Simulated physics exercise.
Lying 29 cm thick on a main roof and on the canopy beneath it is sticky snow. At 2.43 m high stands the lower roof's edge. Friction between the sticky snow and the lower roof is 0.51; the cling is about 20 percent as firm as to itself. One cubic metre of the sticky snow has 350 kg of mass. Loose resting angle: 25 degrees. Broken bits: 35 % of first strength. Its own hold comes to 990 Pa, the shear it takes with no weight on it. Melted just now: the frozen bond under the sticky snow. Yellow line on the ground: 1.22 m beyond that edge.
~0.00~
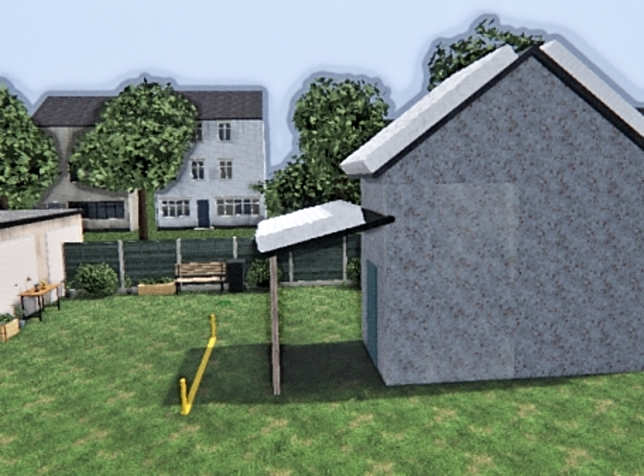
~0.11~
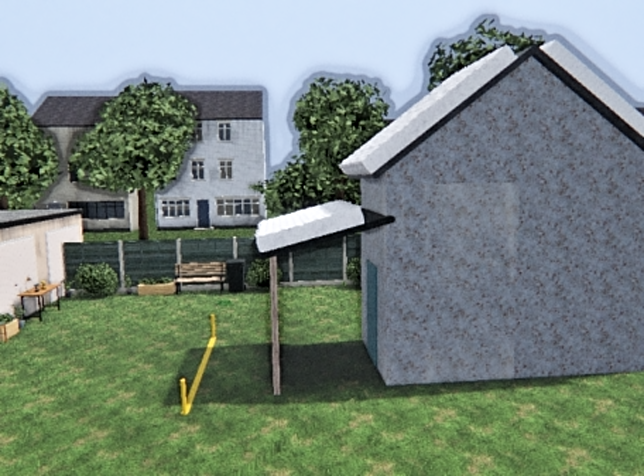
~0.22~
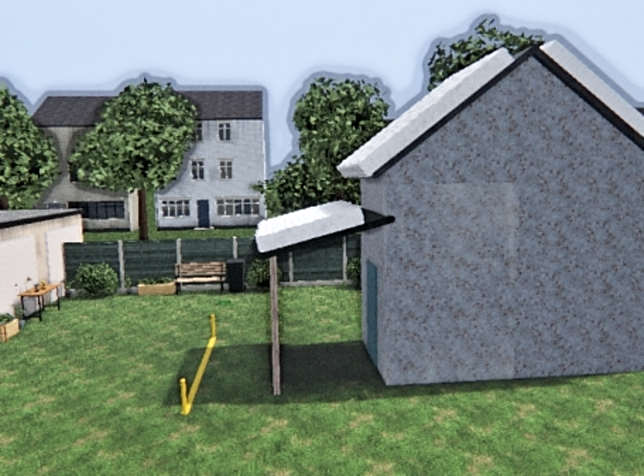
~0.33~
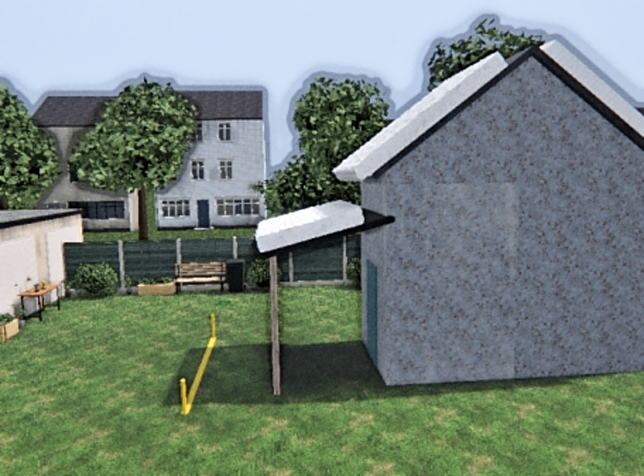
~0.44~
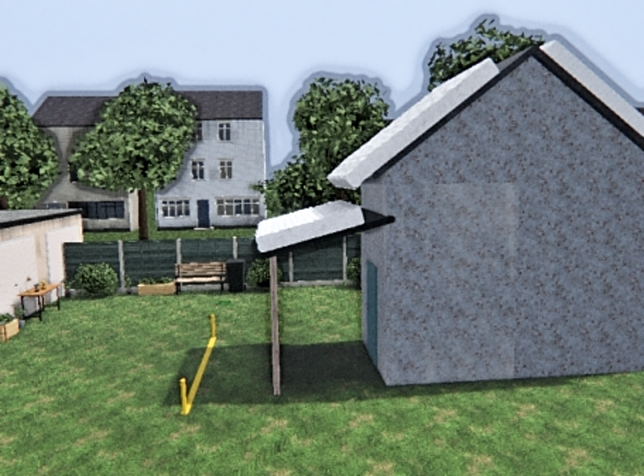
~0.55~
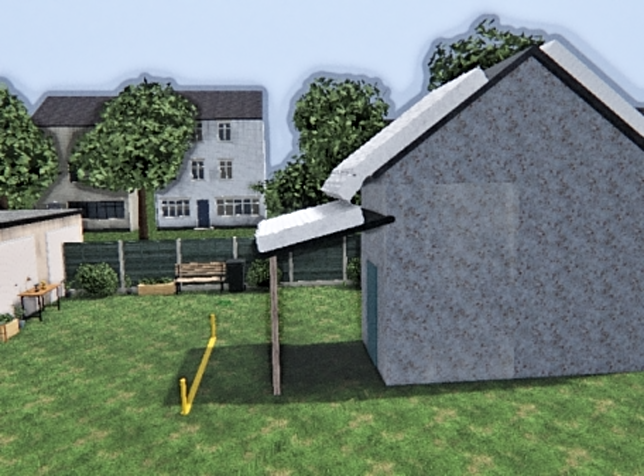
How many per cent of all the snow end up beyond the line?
About 15 %.
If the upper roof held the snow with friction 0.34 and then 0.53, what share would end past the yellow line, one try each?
Respectively near 6 % and near 0 %.
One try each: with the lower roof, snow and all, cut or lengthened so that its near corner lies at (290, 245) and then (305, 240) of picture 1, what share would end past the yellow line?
Roughly 30 % and then 35 %.
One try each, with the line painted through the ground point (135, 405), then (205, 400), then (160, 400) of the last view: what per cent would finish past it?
One by one: 5 in a hundred, 20 in a hundred, 10 in a hundred.
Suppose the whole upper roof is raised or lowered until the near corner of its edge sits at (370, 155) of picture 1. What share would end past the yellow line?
About 35 per cent.
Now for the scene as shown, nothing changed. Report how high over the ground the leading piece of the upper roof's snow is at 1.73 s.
0.4 m, more or less.
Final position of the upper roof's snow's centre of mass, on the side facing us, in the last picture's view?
It comes out near (254, 291), give or take.
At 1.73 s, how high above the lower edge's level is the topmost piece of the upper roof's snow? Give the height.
At that moment it reaches around 1.0 m above the edge.
By 1.09 s, none is below the lower edge and 0 % is past the line.
By 1.73 s, 11 % is below the lower edge and 0 % is past the line.
By 2.36 s, 34 % is below the lower edge and 15 % is past the line.
By 3.00 s, 36 % is below the lower edge and 15 % is past the line.
By 3.50 s, at the end, 37 % is below the lower edge and 15 % is past the line.
